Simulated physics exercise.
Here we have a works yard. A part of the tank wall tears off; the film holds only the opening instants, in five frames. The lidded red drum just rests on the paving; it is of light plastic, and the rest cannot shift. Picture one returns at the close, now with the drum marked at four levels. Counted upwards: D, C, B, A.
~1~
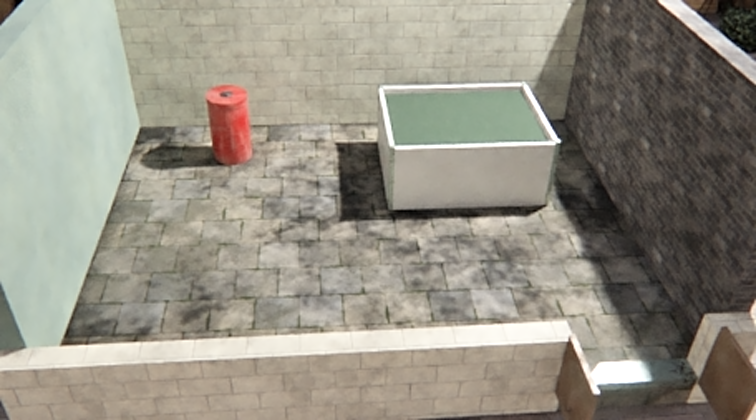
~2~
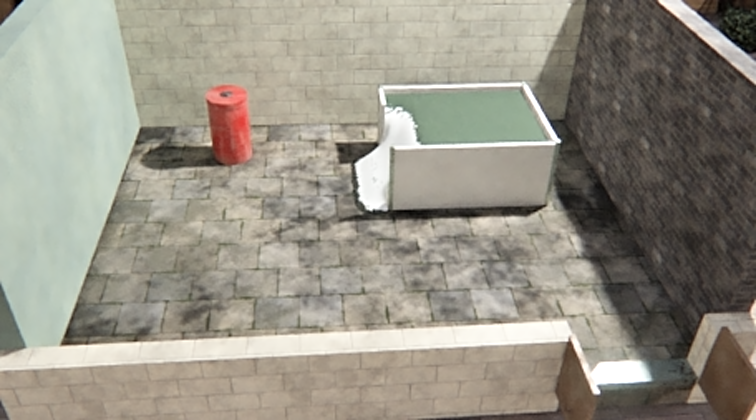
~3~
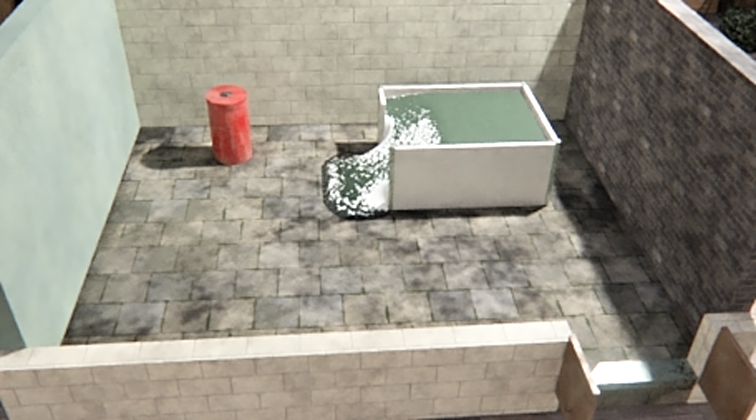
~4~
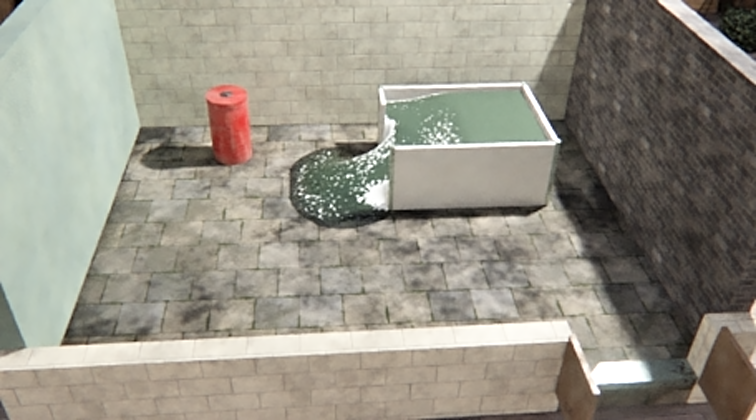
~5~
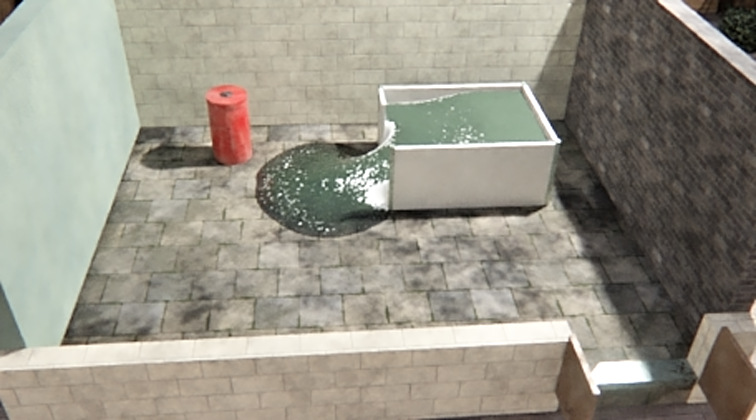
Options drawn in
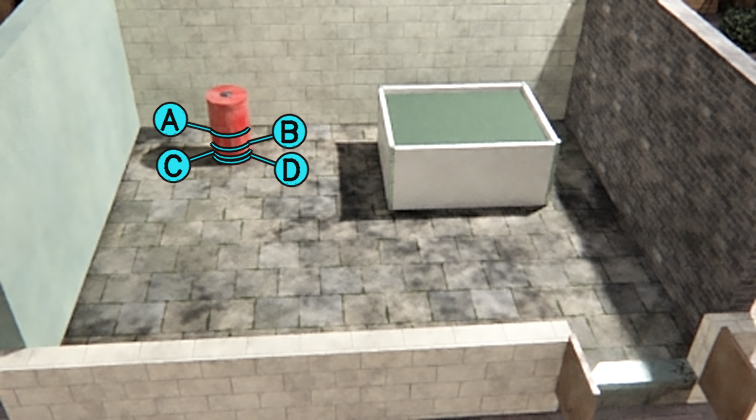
The video shows a paved, walled yard with a red drum and a pale, open-topped tank of green water; water pours from the tank's left side, foaming white, and spreads leftward across the paving in a widening rounded pool.
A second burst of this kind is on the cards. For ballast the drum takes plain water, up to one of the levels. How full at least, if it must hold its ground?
Go for A.
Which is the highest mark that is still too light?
That would be B.
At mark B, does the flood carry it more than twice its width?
No, it does not.
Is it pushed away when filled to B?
Yes.
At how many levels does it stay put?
One of them.
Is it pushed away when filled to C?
Yes, that goes wrong.
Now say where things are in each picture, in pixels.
Lid of the red drum at (226, 94); tank full, its middle at (463, 119); open gate at (635, 321).
Water covers 2 % of the ground and is seen nearest the drum at (358, 167).
Water covers 4 % of the ground and is seen nearest the drum at (333, 160).
Water covers 7 % of the ground and is seen nearest the drum at (304, 160).
Lid of the red drum at (226, 94); water covers 10 % of the ground and is seen nearest the drum at (274, 163).
On the marked copy, A at (228, 136); B at (229, 149); C at (230, 158); D at (231, 162); from the bottom up D, C, B, A.
With A, it does not move.
With B, it is pushed about its own width away.
With C, it is pushed about twice its own width away.
With D, it is pushed about twice its own width away.
